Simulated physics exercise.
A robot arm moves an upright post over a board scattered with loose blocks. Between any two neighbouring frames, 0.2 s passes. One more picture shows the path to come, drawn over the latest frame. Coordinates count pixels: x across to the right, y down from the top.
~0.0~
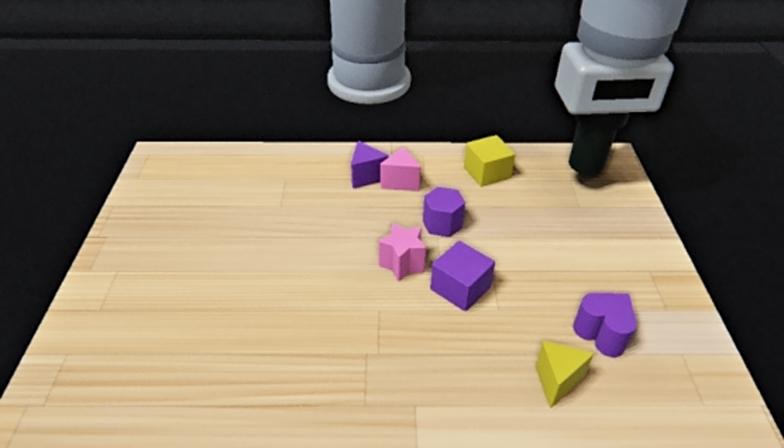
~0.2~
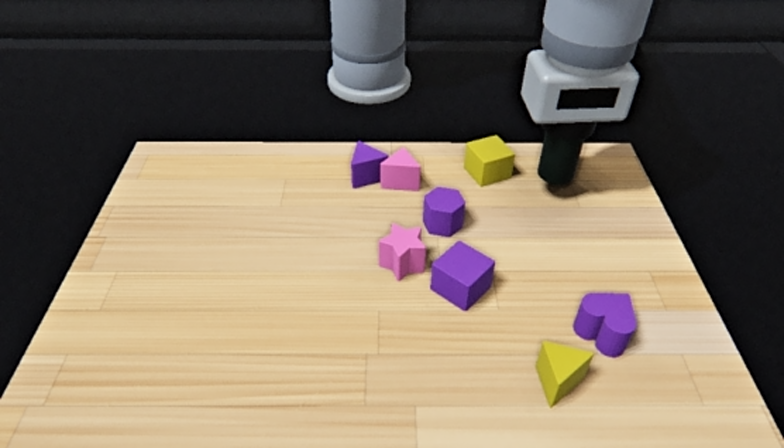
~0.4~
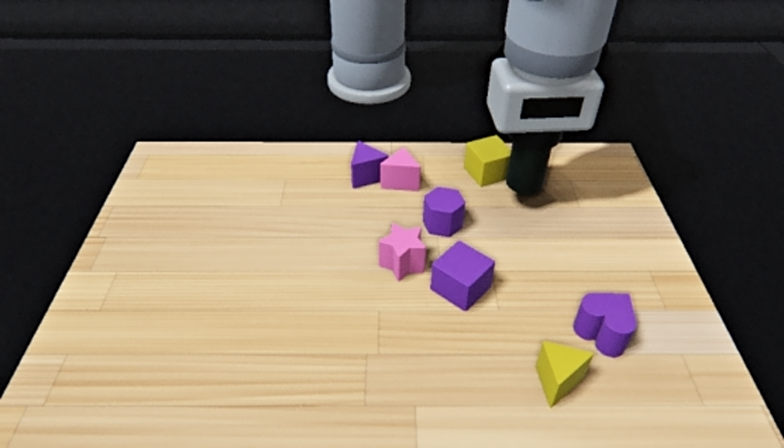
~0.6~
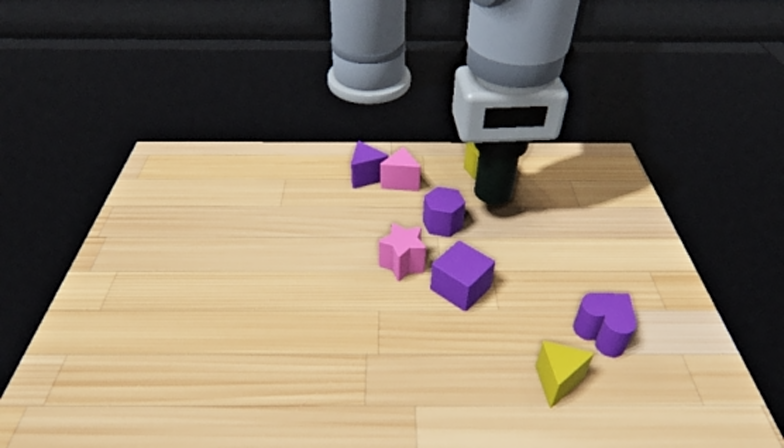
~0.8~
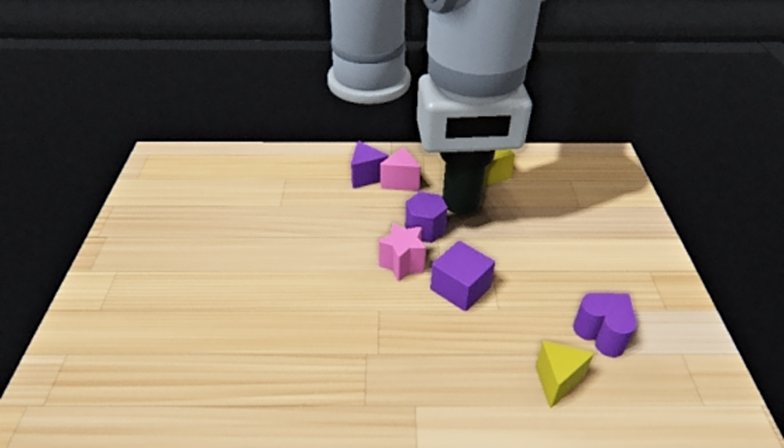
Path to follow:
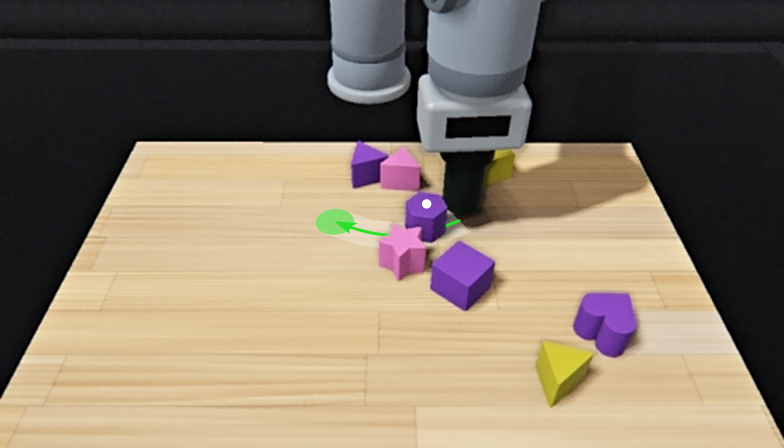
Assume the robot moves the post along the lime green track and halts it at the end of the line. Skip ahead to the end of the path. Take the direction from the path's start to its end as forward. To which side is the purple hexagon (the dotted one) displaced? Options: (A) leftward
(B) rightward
The answer is A.
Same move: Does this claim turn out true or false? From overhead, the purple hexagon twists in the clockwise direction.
It is false.
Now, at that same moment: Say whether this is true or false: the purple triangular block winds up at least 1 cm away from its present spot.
False - the claim does not hold.
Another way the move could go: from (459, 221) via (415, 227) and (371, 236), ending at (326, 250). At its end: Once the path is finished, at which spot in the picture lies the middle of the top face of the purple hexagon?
Its top centre lands on (287, 241).
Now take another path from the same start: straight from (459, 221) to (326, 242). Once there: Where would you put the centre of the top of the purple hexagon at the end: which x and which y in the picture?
The centre of its top face lies at (289, 235).
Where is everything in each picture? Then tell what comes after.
Post's lower end (586, 165); purple triangular block (366, 153); pink star block (404, 238); purple hexagon (445, 199); purple square (464, 262), in the first picture.
Post (555, 174); blocks still, in the second picture.
Post (524, 183); blocks still, in the third picture.
Post (493, 193); blocks still, in the fourth picture.
Post (461, 202); purple triangular block (366, 153); pink star block (404, 238); purple hexagon (427, 204); purple square (464, 262), in the fifth picture.
Drawn move, from (459, 221) via (420, 233) and (375, 234), ending at (335, 222); the dot is on the purple hexagon.
On the path given first. One third of the way, post (420, 215); pink star block (397, 241), turned 35° anticlockwise; purple hexagon (383, 217).
Two thirds of the way, post (374, 215); pink star block (394, 242), turned 45° anticlockwise; purple hexagon (340, 224), turned 30° anticlockwise.
At the end, post (334, 203); purple triangular block still; pink star block (394, 242), turned 45° anticlockwise; purple hexagon (329, 225), turned 50° anticlockwise; purple square still.
